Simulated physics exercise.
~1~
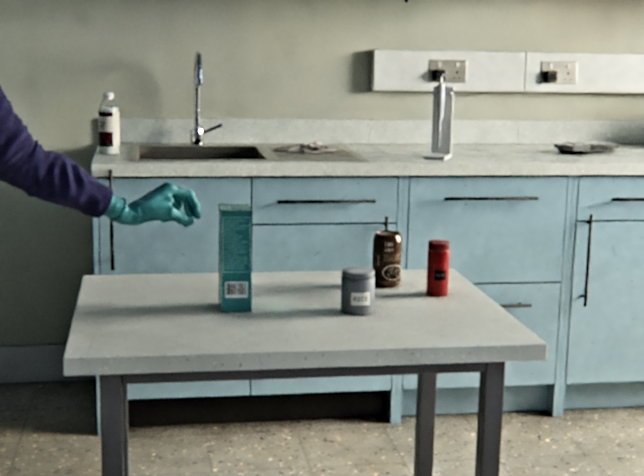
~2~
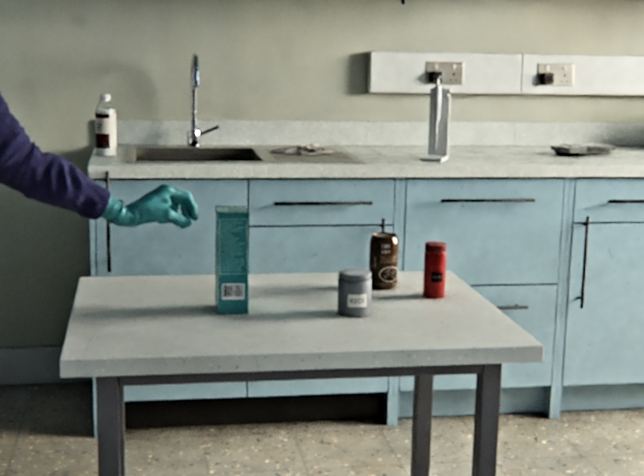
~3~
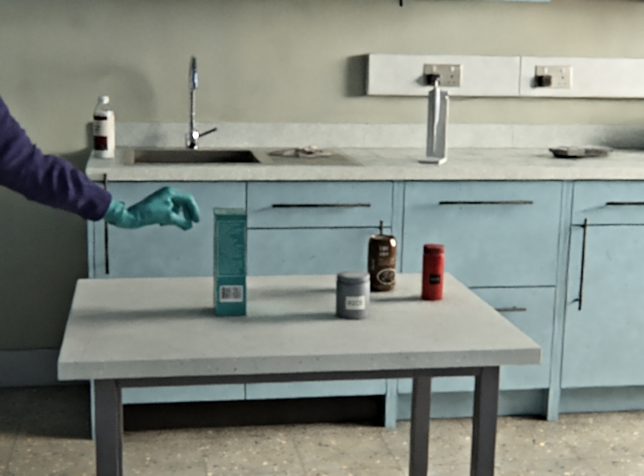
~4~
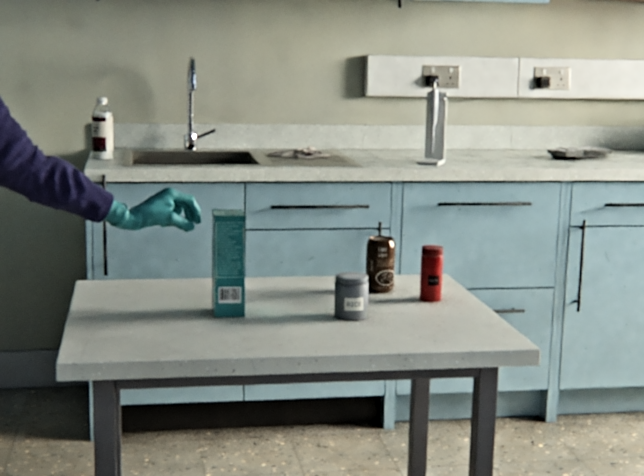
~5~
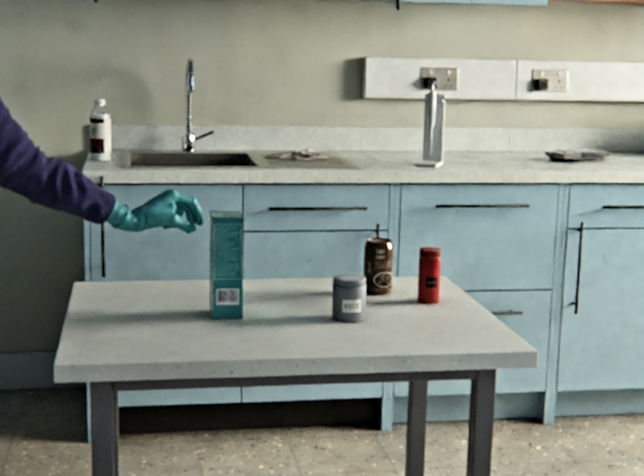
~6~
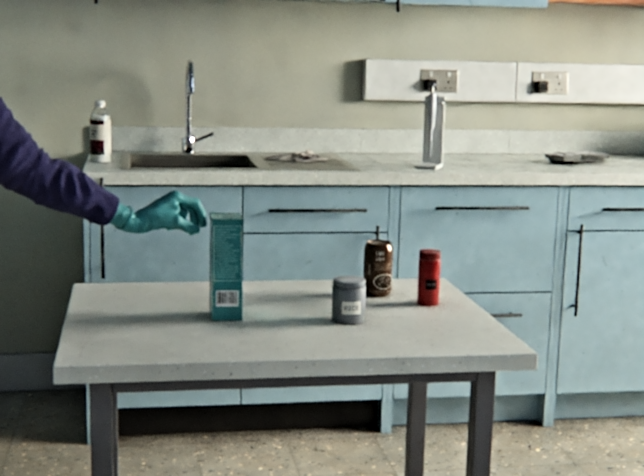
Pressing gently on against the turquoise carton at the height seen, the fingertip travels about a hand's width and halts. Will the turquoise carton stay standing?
It does not stay erect.
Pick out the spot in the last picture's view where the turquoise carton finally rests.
End position, last frame: About (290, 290).
Then, 1.10 s past the last view, turquoise carton rocked 26° from its first pose near (250, 264).
Then, 1.40 s past the last view, turquoise carton on its side near (286, 280).
Finally, down or leaning hard on the table, turquoise carton. Final places as the last picture's camera would see them, turquoise carton near (290, 290).
